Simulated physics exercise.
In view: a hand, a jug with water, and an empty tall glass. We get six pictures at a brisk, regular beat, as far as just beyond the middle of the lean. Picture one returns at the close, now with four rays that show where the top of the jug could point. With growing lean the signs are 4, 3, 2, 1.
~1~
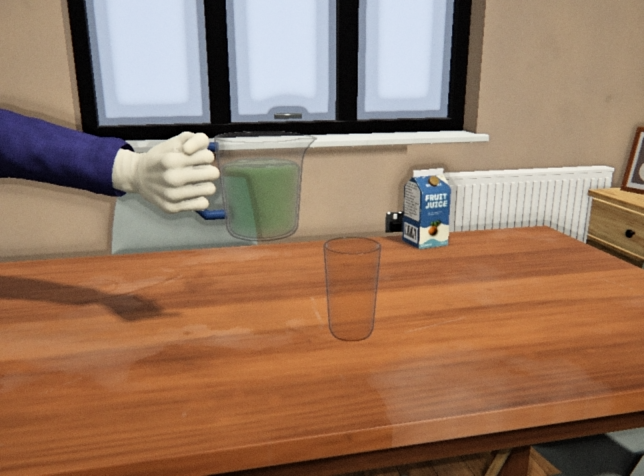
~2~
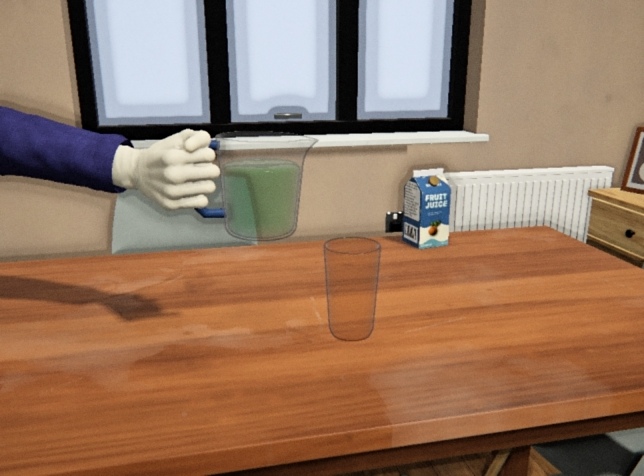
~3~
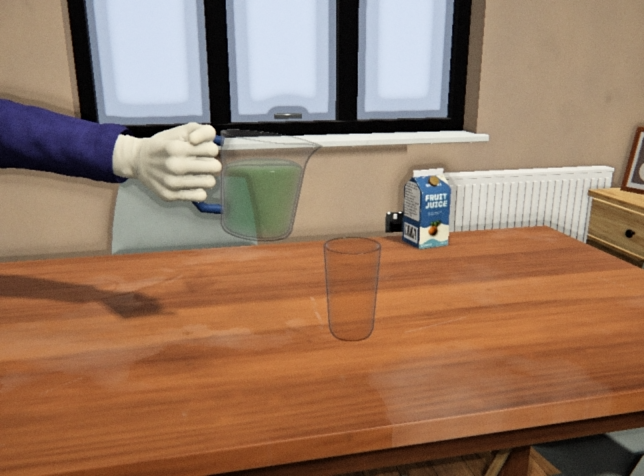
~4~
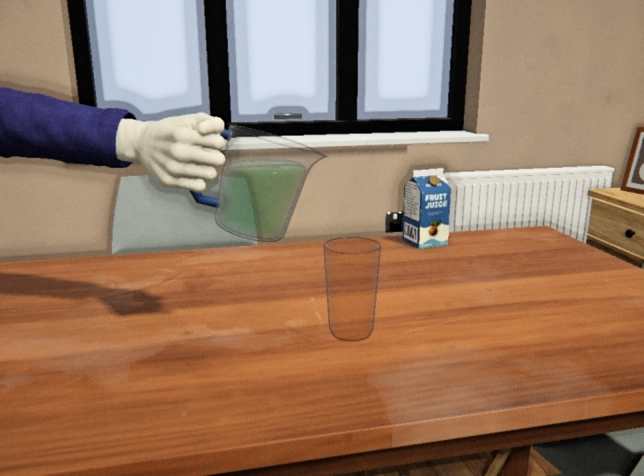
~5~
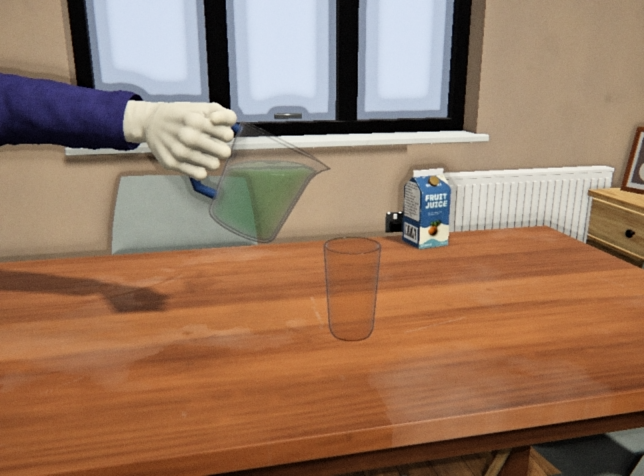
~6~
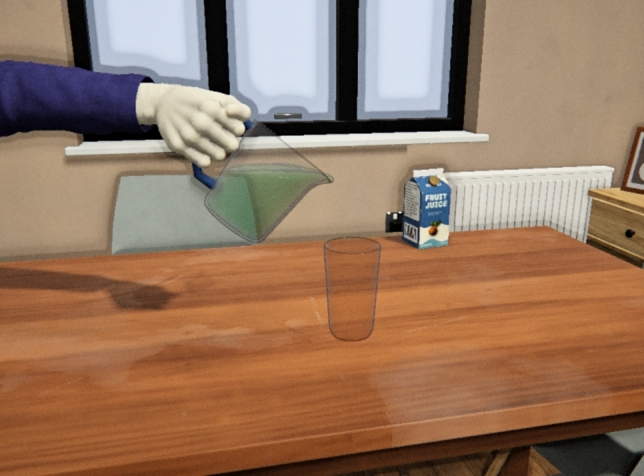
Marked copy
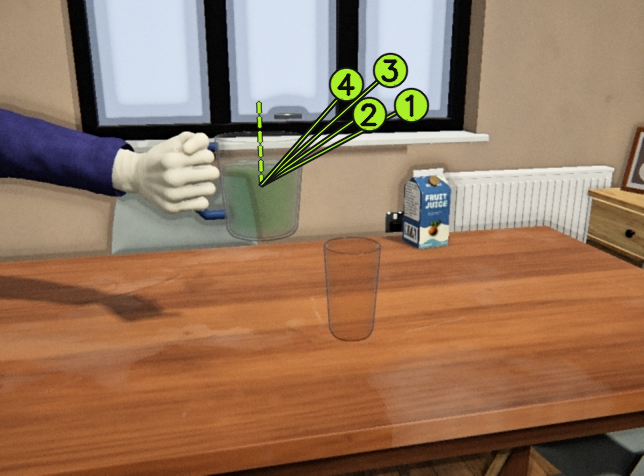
A gloved hand holds a jug of green liquid and gradually tilts it to the right.
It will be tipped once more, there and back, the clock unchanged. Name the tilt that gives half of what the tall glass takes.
Tilt 2 does it best.
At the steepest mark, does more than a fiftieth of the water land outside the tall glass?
No.
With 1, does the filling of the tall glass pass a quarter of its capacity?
Yes, clearly.
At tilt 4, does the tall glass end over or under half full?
Under half.
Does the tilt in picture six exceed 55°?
No.
In lime, 1 at (395, 113); 2 at (353, 120); 3 at (377, 81); 4 at (336, 100).
With 1, the tall glass ends with about 69 % of what it can hold.
With 2, the tall glass ends with about 49 % of what it can hold.
With 3, the tall glass ends with about 32 % of what it can hold.
With 4, the tall glass ends with about 19 % of what it can hold.
